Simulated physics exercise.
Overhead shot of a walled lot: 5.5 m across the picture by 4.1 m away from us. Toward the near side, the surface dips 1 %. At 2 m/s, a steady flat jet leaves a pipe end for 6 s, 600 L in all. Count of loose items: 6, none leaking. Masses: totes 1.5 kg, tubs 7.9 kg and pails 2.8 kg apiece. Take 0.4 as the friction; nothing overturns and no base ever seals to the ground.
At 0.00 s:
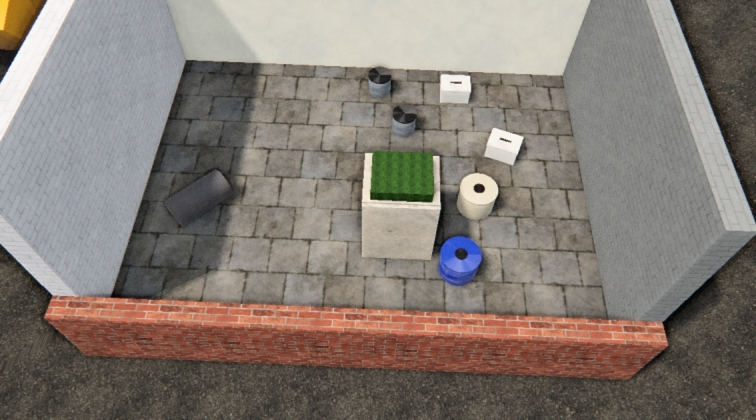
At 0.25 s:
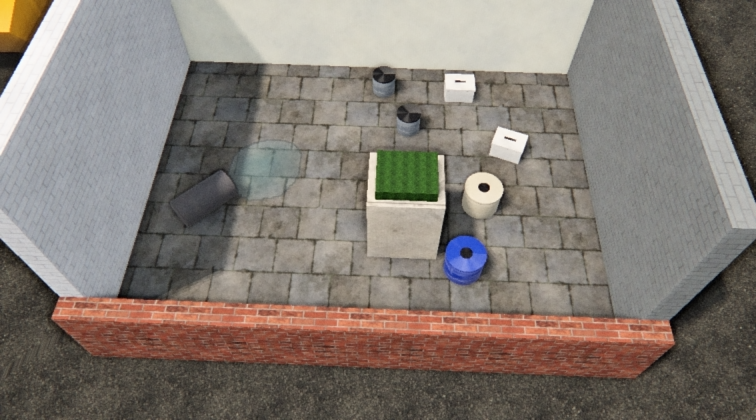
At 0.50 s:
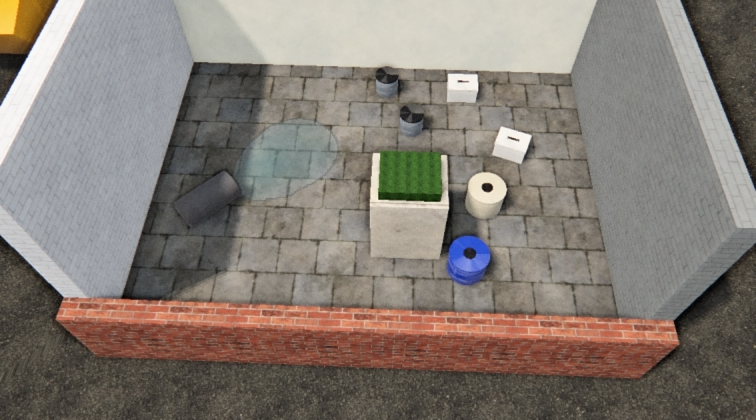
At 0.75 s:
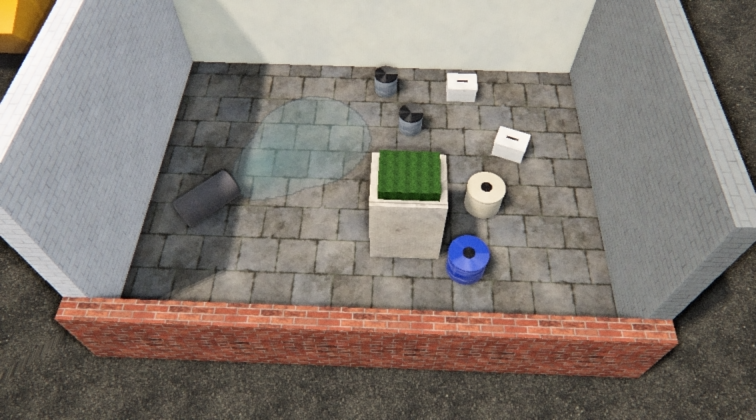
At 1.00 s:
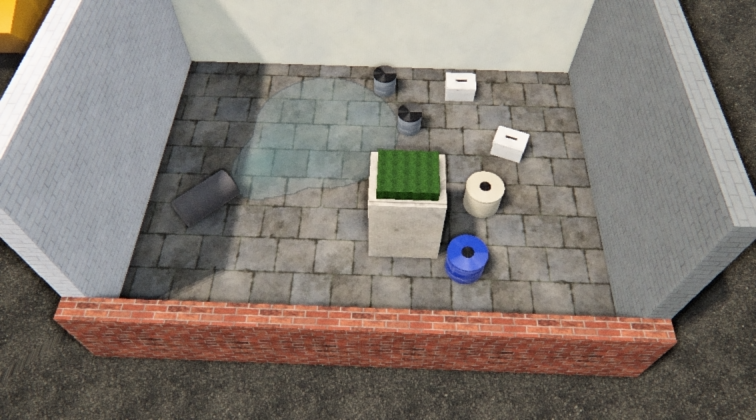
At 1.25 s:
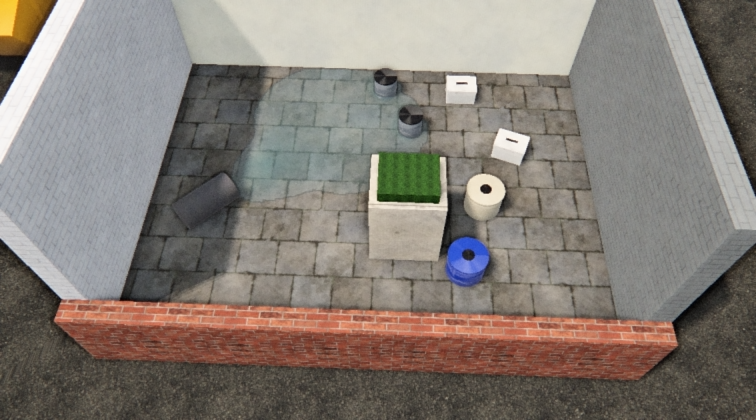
In a walled, paved lot, a thin sheet of water appeared near the dark pipe on the left and spread toward the back wall and the small grey containers, while none of the objects moved.
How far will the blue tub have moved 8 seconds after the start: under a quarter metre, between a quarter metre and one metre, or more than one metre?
Under a quarter metre.
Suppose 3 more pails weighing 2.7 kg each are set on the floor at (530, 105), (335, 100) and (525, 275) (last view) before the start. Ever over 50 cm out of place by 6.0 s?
The first is higher, the second higher, the third lower.
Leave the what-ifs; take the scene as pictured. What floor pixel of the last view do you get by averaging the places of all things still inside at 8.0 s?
Around (494, 246).
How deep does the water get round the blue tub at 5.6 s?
1 cm, roughly.
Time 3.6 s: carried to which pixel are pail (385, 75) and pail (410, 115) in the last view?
Around (532, 68) and (499, 105).
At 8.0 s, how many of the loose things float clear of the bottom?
By my count, 3.
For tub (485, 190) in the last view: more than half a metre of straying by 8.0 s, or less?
Within the mark.
After 1.8 s the blue tub is near (468, 255), 0.0 m from its start, aground; 0 afloat.
After 3.6 s the blue tub is near (468, 255), 0.0 m from its start, aground; 2 afloat.
After 5.6 s the blue tub is near (468, 255), 0.0 m from its start, aground; 4 afloat.
After 8.0 s the blue tub is near (468, 255), 0.0 m from its start, aground; 3 afloat.
